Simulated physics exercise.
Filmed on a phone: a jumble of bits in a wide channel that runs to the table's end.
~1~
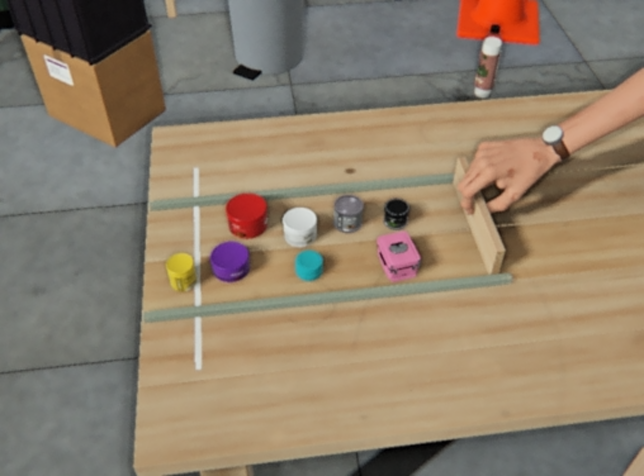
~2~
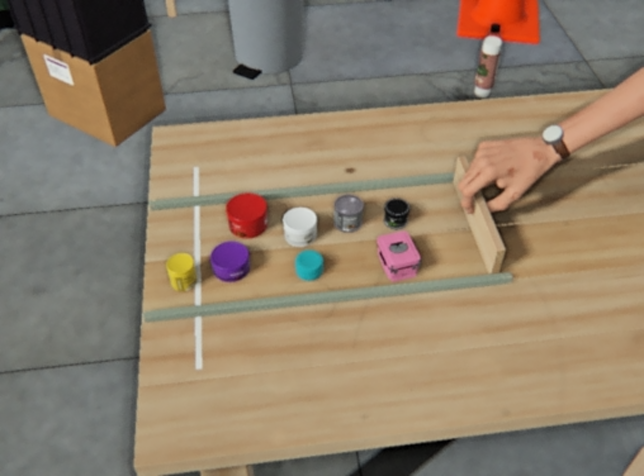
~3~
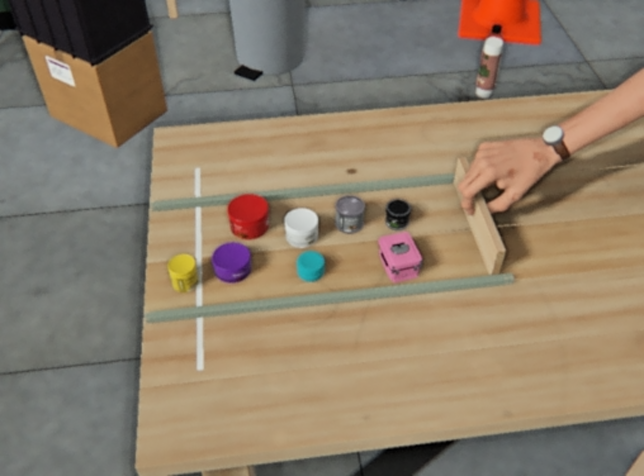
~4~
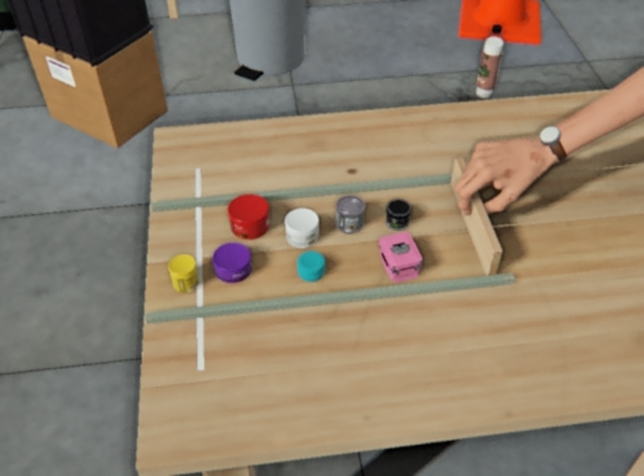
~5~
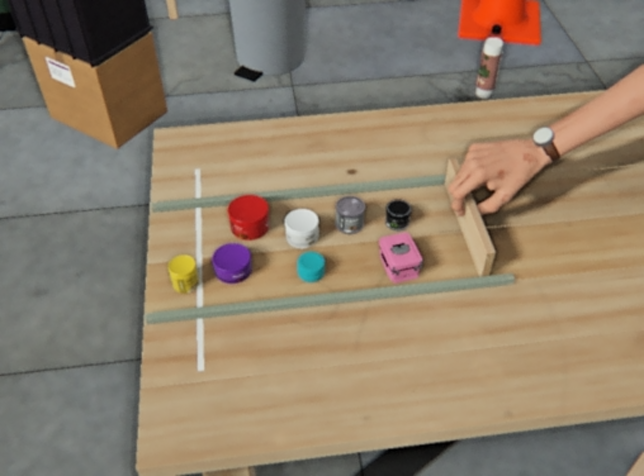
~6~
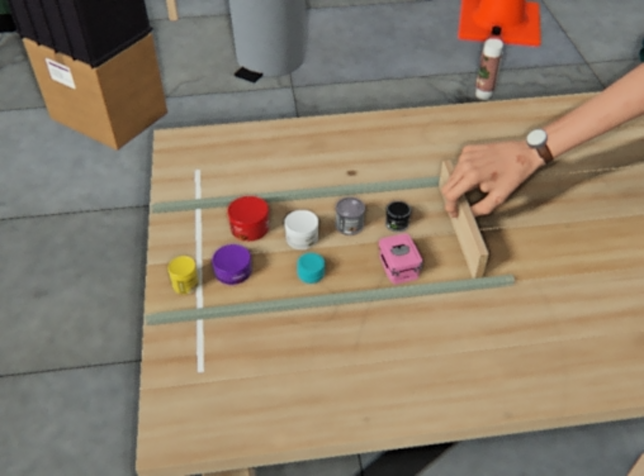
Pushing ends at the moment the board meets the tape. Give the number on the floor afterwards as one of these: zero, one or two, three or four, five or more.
The fallen count comes to one or two.
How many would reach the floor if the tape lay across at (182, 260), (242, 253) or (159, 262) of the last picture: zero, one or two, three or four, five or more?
In order of the three spots, it's 3 or 4, then zero, then five or over.
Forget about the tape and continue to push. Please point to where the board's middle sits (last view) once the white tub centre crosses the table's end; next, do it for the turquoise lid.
For the white tub at (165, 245), for the turquoise lid at (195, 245).
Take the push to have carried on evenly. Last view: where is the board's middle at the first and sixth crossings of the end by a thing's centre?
At (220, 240) for the first, at (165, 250) for the sixth.
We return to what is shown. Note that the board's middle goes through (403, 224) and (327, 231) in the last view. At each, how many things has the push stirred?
Moved so far: 2, later 5.
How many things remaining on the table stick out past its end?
Counting them gives 3.
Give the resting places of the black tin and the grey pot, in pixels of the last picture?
Final positions: Near (185, 234); near (183, 212).
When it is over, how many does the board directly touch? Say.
4 of them.
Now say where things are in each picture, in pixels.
In the first picture, yellow tub (182, 273); purple tub (231, 262); red tub (247, 216); board (477, 214); tape (197, 255).
In the second picture, purple tub (231, 262); pink case (398, 256).
In the third picture, red tub (249, 217); turquoise lid (311, 266).
In the fourth picture, yellow tub (184, 274); board (474, 215).
In the fifth picture, purple tub (233, 263); grey pot (350, 215).
In the sixth picture, yellow tub (184, 275); purple tub (232, 265); red tub (249, 219); board (462, 218); tape (199, 258).
Soon after, none off yet; yellow tub at rest near (184, 275); purple tub at rest near (232, 265); red tub at rest near (249, 219).
Then, none off yet; yellow tub at rest near (184, 275); purple tub moved a little near (217, 263); red tub moved a little near (236, 220).
At rest, the number that fall off is one or two; fallen, yellow tub.
